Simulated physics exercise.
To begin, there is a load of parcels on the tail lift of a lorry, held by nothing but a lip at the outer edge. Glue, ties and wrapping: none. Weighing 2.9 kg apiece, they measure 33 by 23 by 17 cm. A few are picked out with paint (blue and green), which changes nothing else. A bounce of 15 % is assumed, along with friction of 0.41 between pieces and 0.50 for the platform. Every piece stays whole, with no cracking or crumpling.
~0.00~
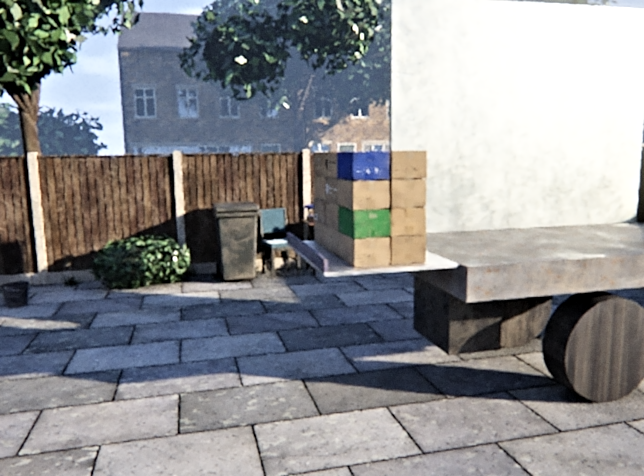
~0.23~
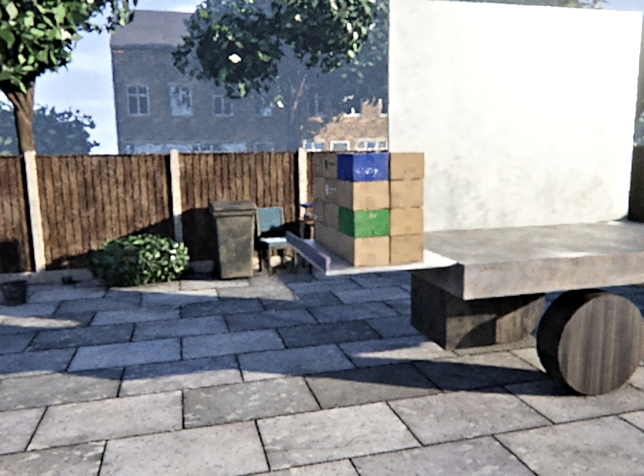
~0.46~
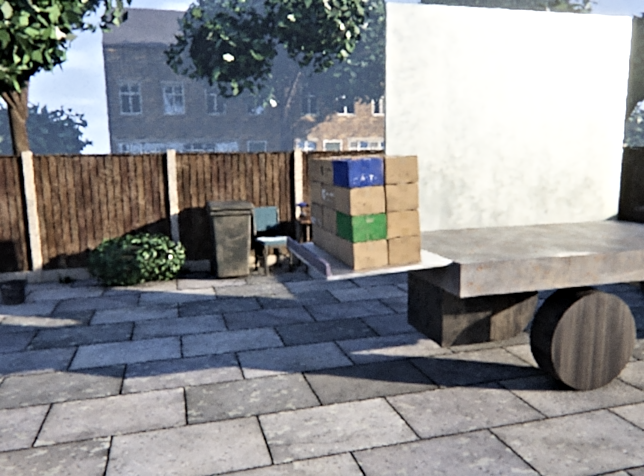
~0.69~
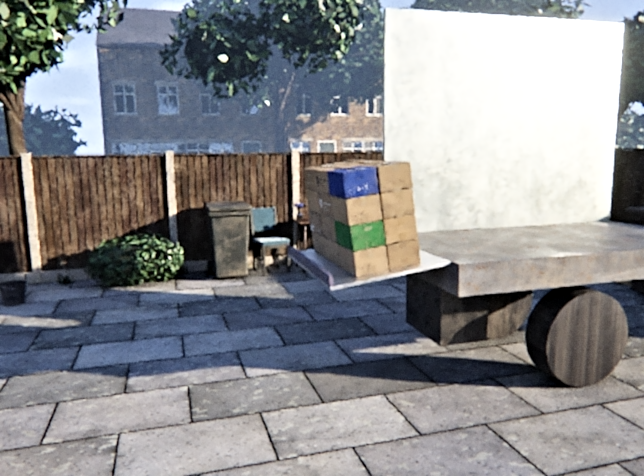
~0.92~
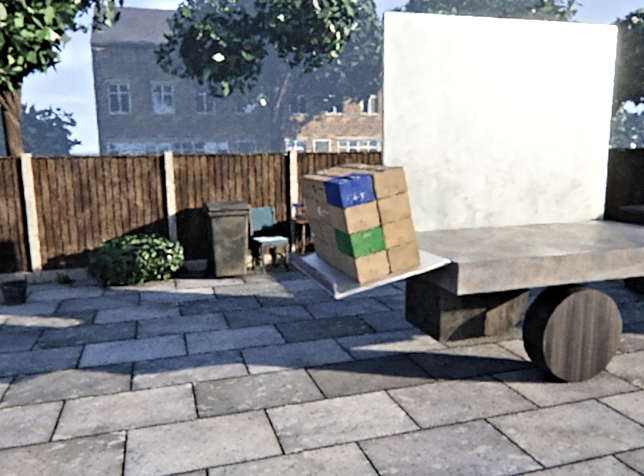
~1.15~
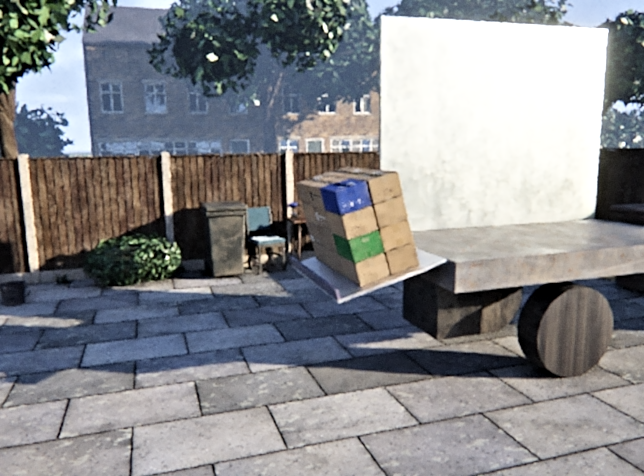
The footage shows a stack of brown parcels, one painted blue and one green, on a lorry's level tail lift in a paved yard; the platform then slopes steadily down to the left, and the stack leans with it.
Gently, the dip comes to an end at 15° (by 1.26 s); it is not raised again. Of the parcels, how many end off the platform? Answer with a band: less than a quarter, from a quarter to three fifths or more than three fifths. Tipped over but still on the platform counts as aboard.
Less than a quarter of them.
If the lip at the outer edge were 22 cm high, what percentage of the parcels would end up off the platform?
Result - 0 %.
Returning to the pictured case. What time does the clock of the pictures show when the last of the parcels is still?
That comes at about 2.0 s.
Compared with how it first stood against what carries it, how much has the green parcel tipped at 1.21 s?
Roughly 0°.
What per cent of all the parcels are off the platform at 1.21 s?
By then, 0 per cent.
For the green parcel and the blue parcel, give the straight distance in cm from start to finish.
Moved: Green 20, blue 20.
By 1.21 s, slope 15°; none of the 24 parcels off the platform.
When it is over (2.0 s), slope 15°; none of the 24 parcels off the platform; green parcel unmoved; blue parcel unmoved. That is 0 per cent. In pixels of the last frame, middles, green parcel near (358, 243), blue parcel near (344, 197).
